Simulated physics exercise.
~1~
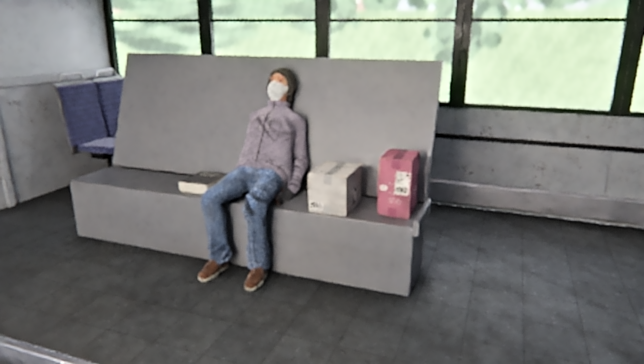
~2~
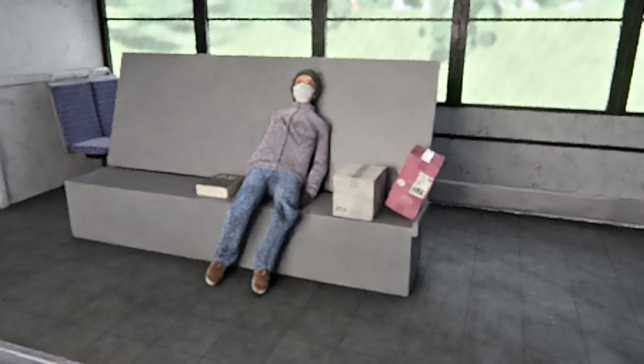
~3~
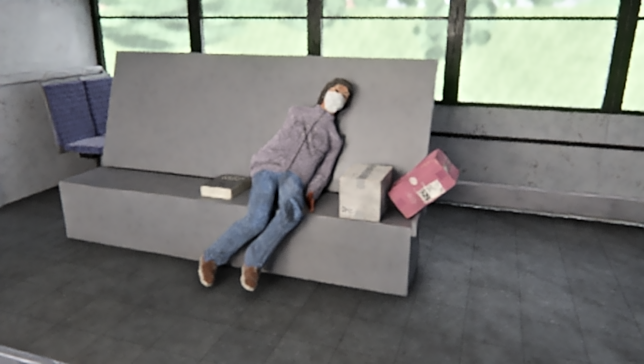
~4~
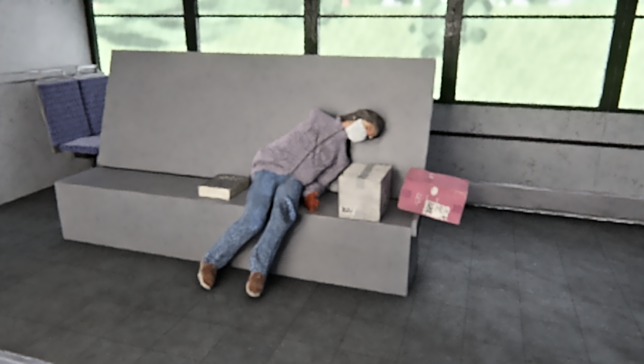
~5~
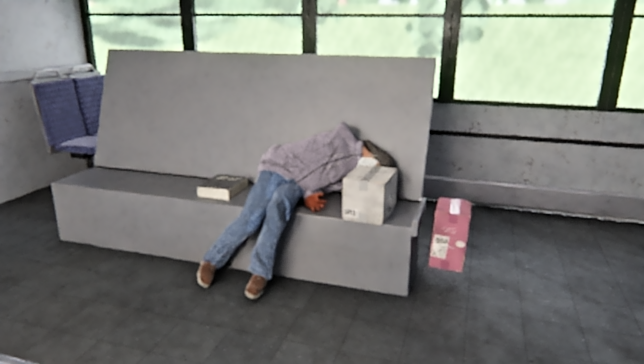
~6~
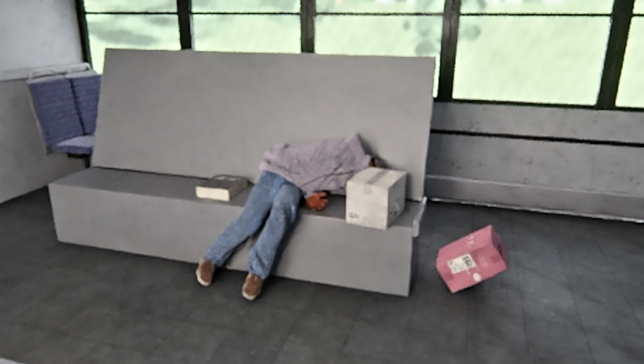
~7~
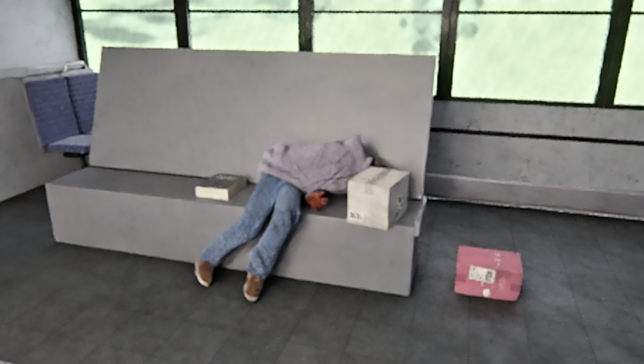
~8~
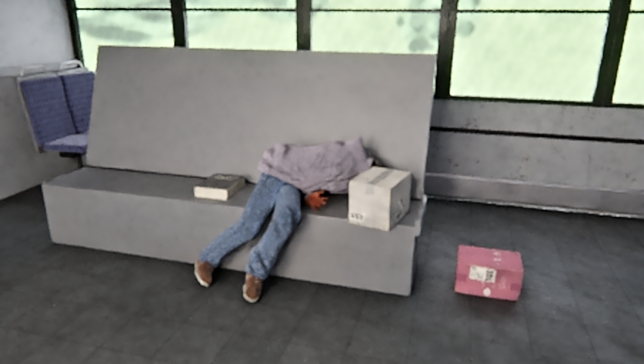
A masked person sitting on a long grey bench slumped over to the right and ended up folded behind a pale box that slid slightly, while a pink box tipped off the bench's right end, tumbled and came to rest on the floor.
